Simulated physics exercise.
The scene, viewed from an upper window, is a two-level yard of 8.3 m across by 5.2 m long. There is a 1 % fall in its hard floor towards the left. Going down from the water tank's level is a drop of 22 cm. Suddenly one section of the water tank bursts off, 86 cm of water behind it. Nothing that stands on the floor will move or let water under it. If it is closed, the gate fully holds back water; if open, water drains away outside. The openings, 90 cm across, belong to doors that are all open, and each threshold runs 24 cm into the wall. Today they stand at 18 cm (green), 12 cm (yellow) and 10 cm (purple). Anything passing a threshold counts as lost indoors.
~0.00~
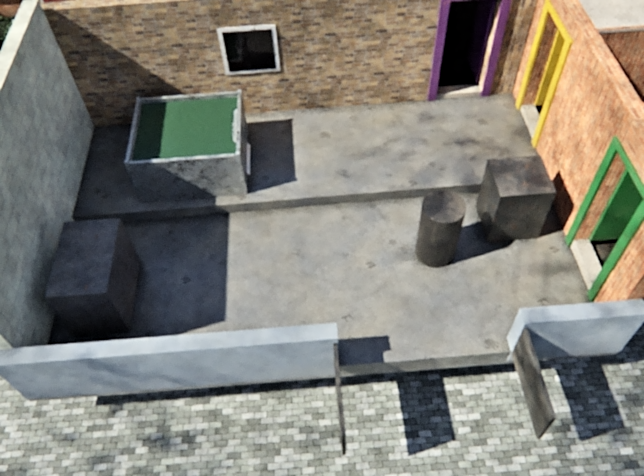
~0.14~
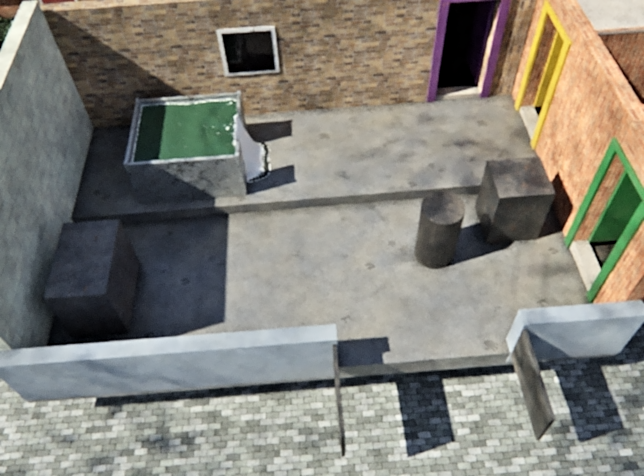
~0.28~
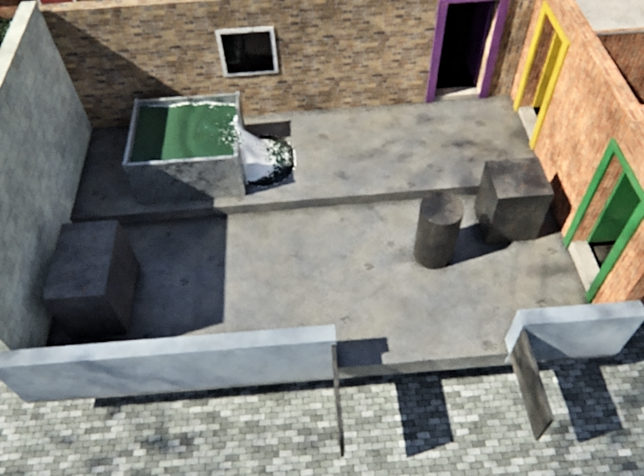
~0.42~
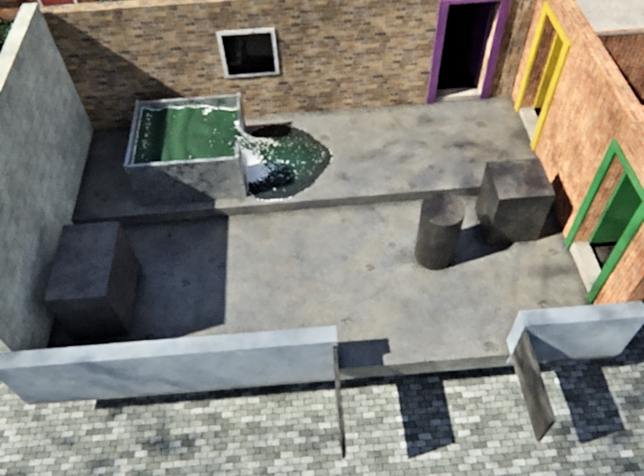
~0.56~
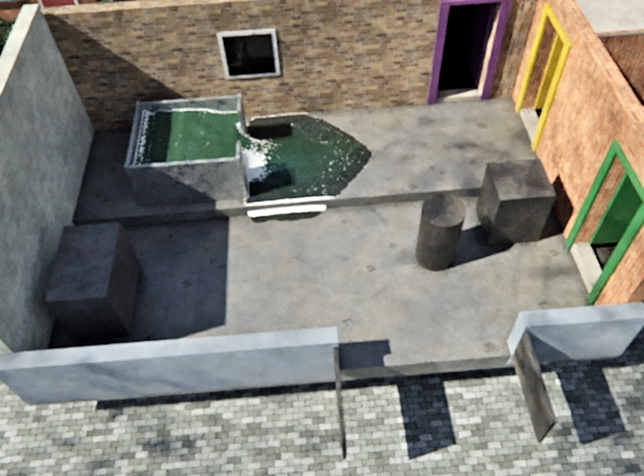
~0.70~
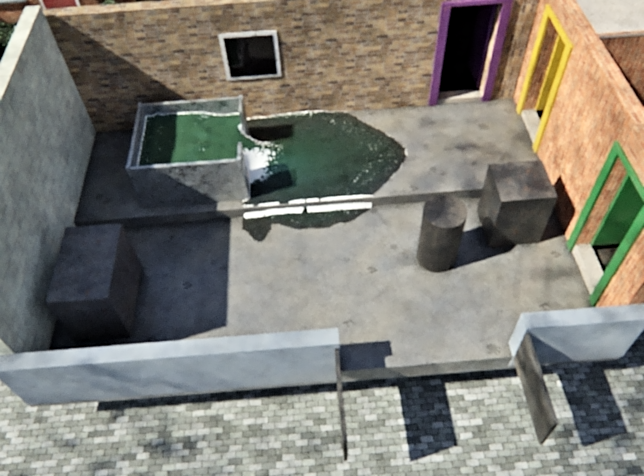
In a walled yard with two levels, green water burst from the right side of a raised tank, spread across the upper floor, and spilled over the step onto the lower level.
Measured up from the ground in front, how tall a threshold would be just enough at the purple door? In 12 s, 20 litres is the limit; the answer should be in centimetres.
Close to 9 cm is just enough.
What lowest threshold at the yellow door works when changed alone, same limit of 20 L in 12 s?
For yellow, a step near 23 cm.
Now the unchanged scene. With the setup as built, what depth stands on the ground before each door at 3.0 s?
Green door 3 cm, yellow door 25 cm, purple door 7 cm.
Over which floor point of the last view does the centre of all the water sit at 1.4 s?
The centre of all the water is around (256, 167).
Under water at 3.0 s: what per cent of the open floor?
Some 55 in a hundred.
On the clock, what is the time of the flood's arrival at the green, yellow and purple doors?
Green door 2.6 seconds, yellow door 1.5 seconds, purple door 1.3 seconds.
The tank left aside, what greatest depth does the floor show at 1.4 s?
Close to 44 centimetres.
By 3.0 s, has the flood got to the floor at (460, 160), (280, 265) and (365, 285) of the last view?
Going in order: Swamped, untouched, swamped.
After 1.4 s water covers 40 % of the floor, deepest (44 cm) near (251, 163); 7 cm at the purple door, 0 litres in over its 10 cm threshold.
After 3.0 s water covers 55 % of the floor, deepest (28 cm) near (526, 126); 7 cm at the purple door, 0 litres in over its 10 cm threshold.
After 12.0 s water covers 90 % of the floor, deepest (16 cm) near (69, 271); 2 cm at the purple door, 15 litres in over its 10 cm threshold.
At the purple door as built, the water arrived by 1.4 s and peaked near 14 cm at 4.8 s.
Run again over the same 12 s with other heights there, 37 litres in over 7 cm, 11 litres over 11 cm. The limit of 20 litres is kept from about 9 cm up.
